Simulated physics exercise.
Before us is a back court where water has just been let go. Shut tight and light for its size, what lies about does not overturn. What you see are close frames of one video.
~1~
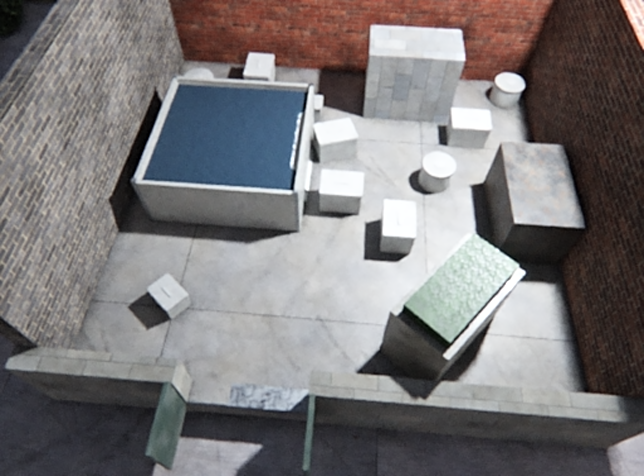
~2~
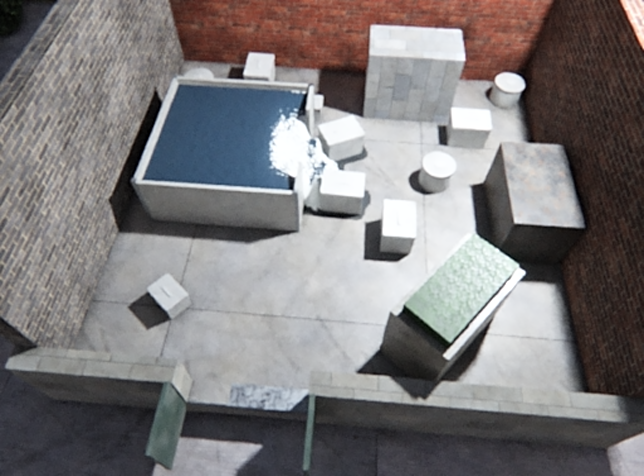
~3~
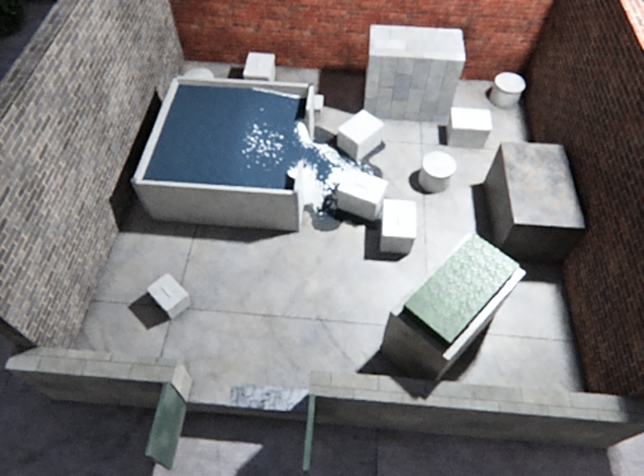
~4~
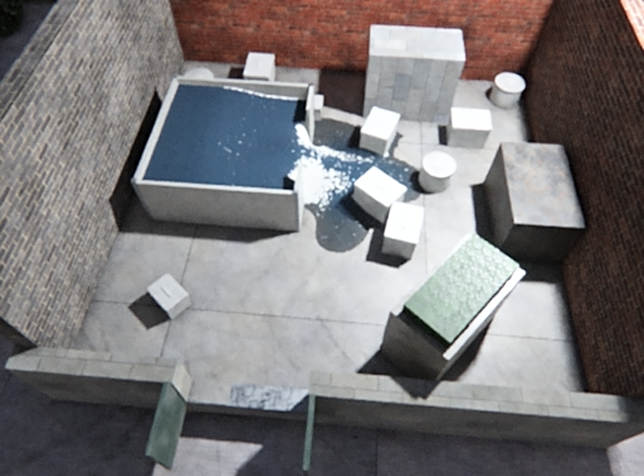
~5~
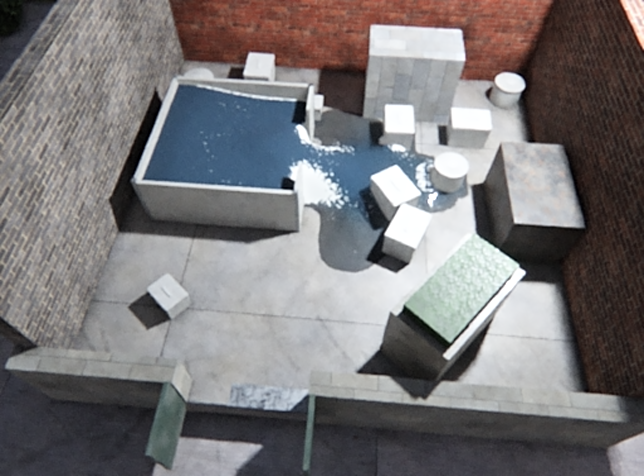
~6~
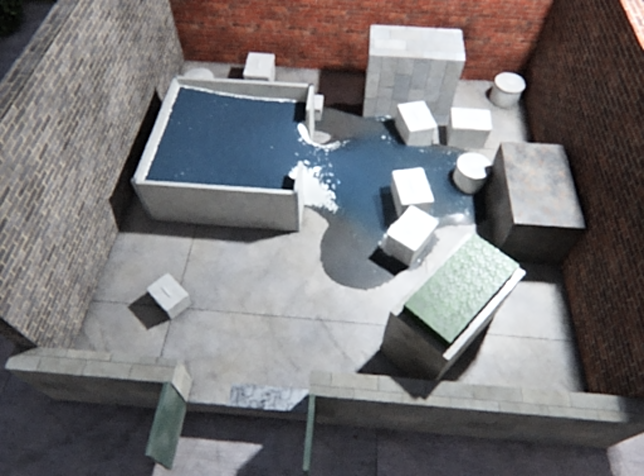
Water pours through the right side of a raised tank in a walled court and spreads rightward across the paving, pushing several pale blocks and then a round drum to the right, while the other objects stay in place.
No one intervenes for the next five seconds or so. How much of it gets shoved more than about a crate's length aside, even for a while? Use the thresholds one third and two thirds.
I'd put it at two thirds or higher.
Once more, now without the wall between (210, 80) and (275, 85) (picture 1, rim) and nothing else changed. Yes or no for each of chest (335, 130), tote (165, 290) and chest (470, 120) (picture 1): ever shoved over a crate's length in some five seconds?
Here is how they go, in order: Dislodged that far, fails to go that far, and fails to go that far.
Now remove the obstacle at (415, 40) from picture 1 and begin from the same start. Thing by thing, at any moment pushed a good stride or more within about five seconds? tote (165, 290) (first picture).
Stays put.
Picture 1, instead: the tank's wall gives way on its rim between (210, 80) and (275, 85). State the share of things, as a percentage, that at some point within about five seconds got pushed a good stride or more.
Estimate: Some 70 per cent.
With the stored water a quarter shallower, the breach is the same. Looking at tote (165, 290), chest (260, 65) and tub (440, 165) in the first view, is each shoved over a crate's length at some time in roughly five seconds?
First one missed the mark, second one missed the mark, third one cleared the mark.
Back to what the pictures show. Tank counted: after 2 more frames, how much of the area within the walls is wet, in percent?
It comes to some 35 in a hundred.
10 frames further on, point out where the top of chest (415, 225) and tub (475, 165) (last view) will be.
I'd say around (485, 255) for the first and around (513, 134) for the second.
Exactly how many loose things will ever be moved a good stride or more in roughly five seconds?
By my reckoning the answer is 7.
A moment on, 3 of 10 are well off their spots; 3 afloat.
Next, 5 of 10 are well off their spots; 6 afloat.
Later, 6 of 10 are well off their spots; 6 afloat.
In the end, 7 of 10 are well off their spots, and 7 have been at some point; 8 afloat.
